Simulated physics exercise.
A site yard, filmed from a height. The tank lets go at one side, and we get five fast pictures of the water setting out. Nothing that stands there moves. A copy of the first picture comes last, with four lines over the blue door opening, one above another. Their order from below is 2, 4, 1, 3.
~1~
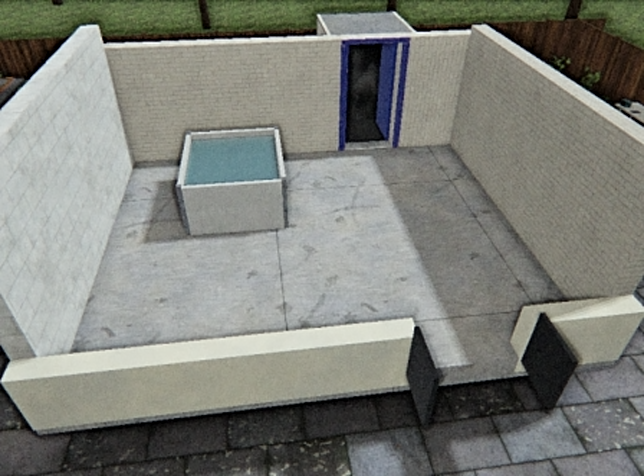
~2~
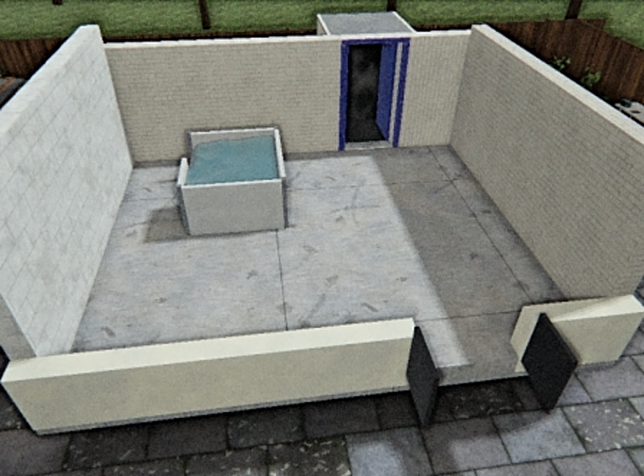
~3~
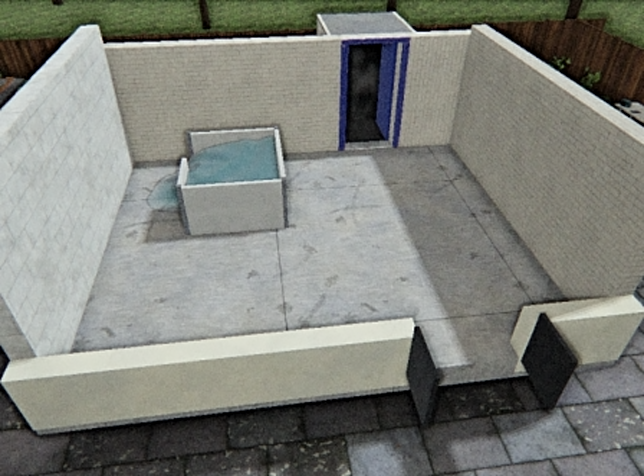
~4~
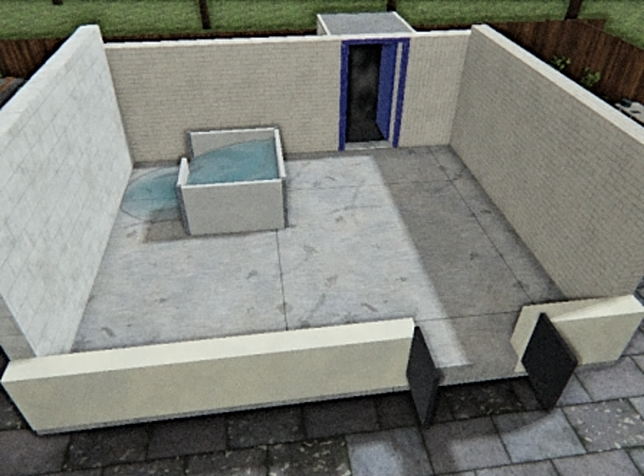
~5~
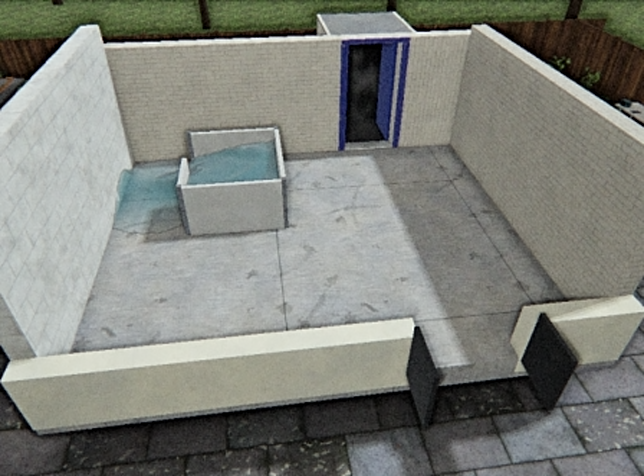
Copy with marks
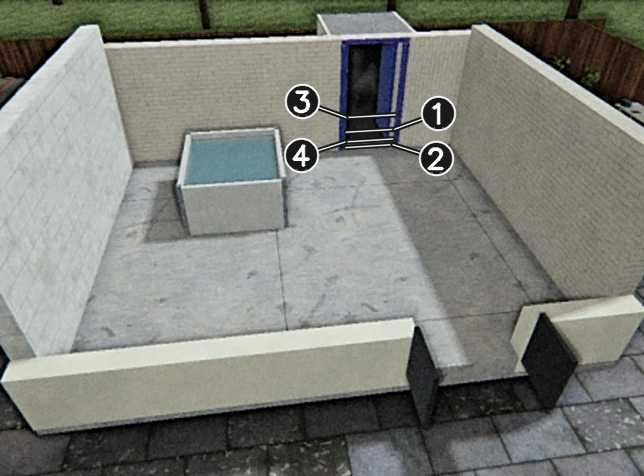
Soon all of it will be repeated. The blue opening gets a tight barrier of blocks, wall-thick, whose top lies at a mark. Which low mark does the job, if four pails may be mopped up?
The answer is line 2.
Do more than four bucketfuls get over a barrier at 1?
No, that is safe.
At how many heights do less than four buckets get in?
All four.
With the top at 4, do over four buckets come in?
No, not at all.
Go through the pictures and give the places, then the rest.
In the first frame, water in the tank at rest, its middle at (233, 160); foot of the blue doorway at (368, 149); open gate at (469, 309).
In the second frame, water covers 1 % of the ground, its front hidden from here.
In the third frame, 3 % of the ground under water, visible out to (153, 202).
In the fourth frame, 5 % of the ground under water, visible out to (122, 200).
In the fifth frame, 8 % of the ground under water, visible out to (133, 168).
In white, 1 at (370, 130); 2 at (369, 146); 3 at (371, 116); 4 at (369, 140); from the bottom up 2, 4, 1, 3.
With 1, nothing gets over.
With 2, a splash gets over, under a bucket.
With 3, nothing gets over.
With 4, nothing gets over.
